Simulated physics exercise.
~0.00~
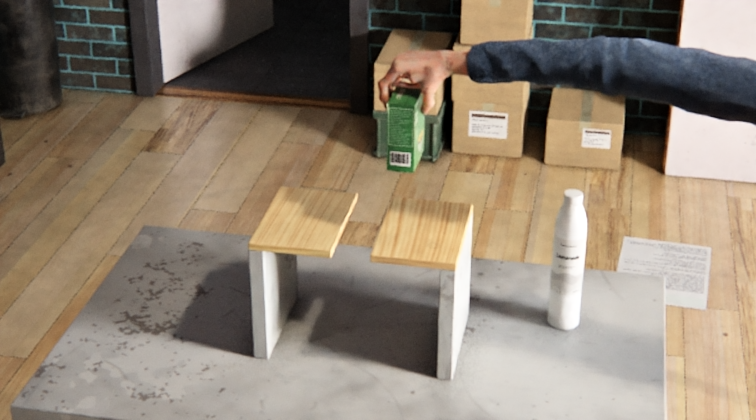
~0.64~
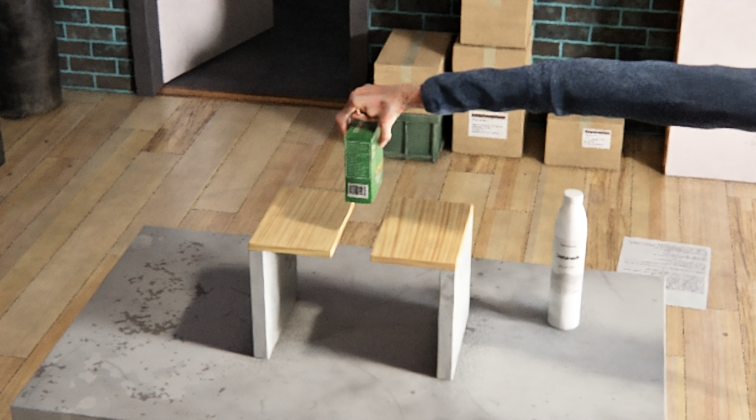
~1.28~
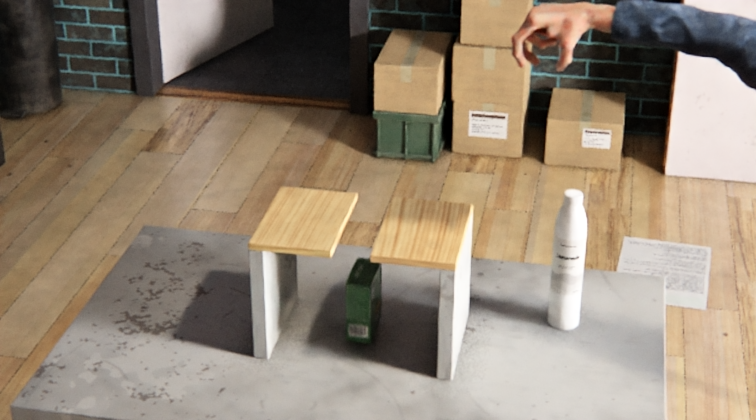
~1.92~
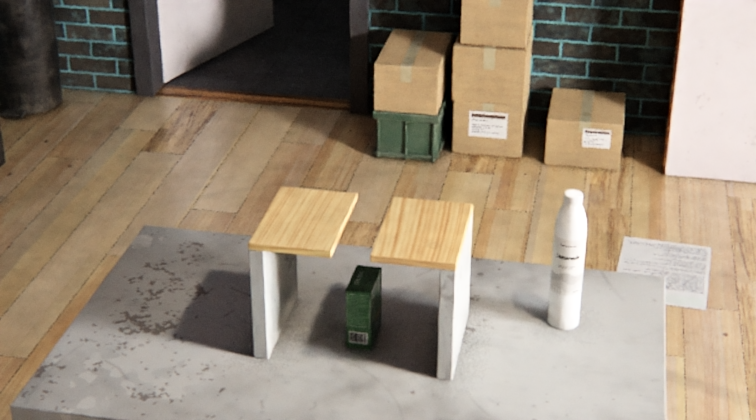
A green packet, held upright from above by a hand in a dark blue sleeve, hovers behind two wooden-topped ledges standing on a grey table. The arm carries it left and lower, toward the slot between the ledges. The hand lets go and draws back to the right, while the packet drops through the gap to the tabletop. With the arm gone from view, the packet stands upright between the pale supports. The tall white bottle on the right stays in its place throughout.
